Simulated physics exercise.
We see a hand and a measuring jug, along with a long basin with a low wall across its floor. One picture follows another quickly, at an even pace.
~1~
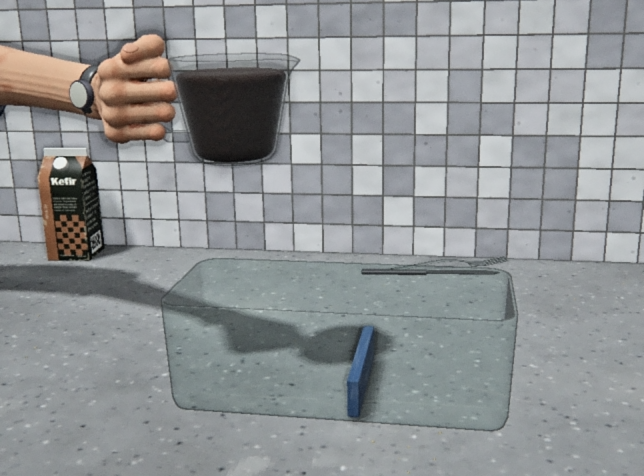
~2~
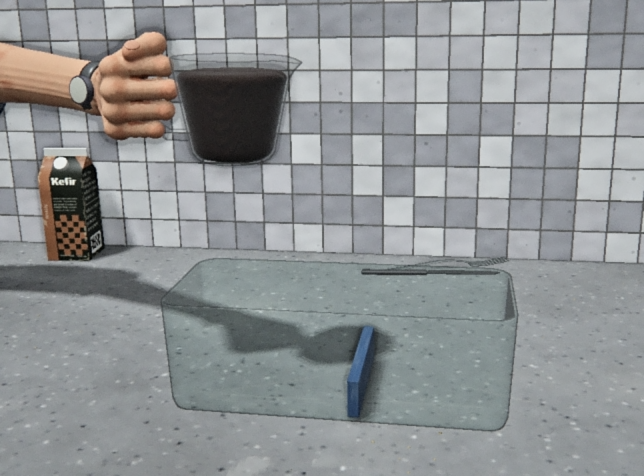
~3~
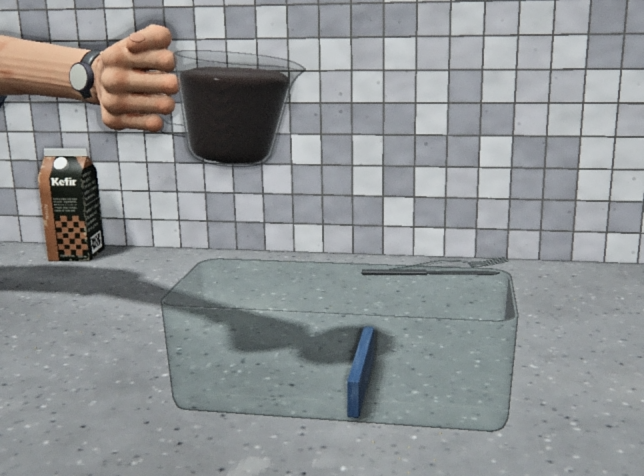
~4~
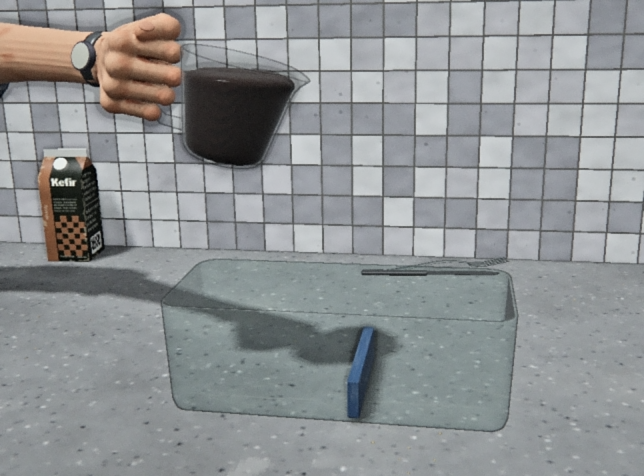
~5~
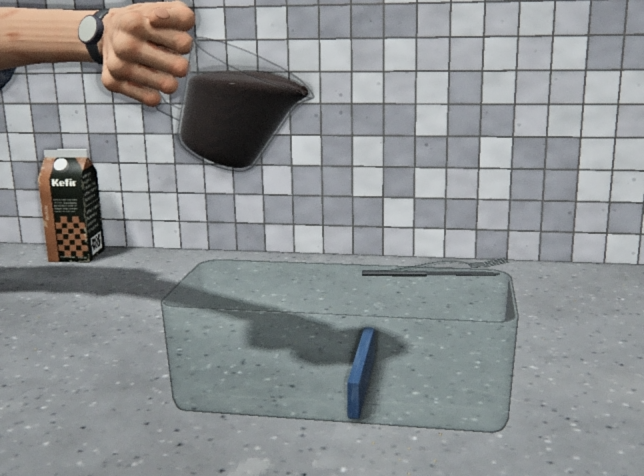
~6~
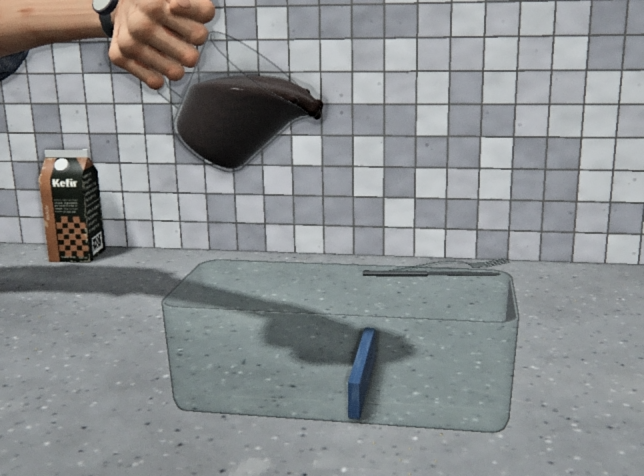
In this clip, a hand wearing a watch holds a clear measuring jug of dark liquid above a long glass basin with a low blue wall, then steadily tilts it rightward until the liquid reaches the spout and begins crossing its edge.
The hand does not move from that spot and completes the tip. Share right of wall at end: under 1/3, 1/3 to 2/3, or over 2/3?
Reaches a third, not past two thirds.
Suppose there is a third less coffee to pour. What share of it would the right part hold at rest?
Around 15 percent, more or less.
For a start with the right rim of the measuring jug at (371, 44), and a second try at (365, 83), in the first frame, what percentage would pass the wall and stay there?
Start one gives close to 80 percent, start two close to 85 percent.
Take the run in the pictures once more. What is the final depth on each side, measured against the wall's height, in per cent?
Left 30 %, right 30 %.
A moment on, the tilt is 109° and 26 per cent is still to pour, 3 is left of the wall and 29 right of it.
Next, the tilt is 118° and 1 per cent is still to pour, 52 is left of the wall and 41 right of it.
Then the tilt is 118° and 0 per cent is still to pour, 53 is left of the wall and 41 right of it.
Later the tilt is 118° and 0 per cent is still to pour, 53 is left of the wall and 42 right of it.
At rest 53 per cent lies left of the wall, 42 right of it and 5 outside.
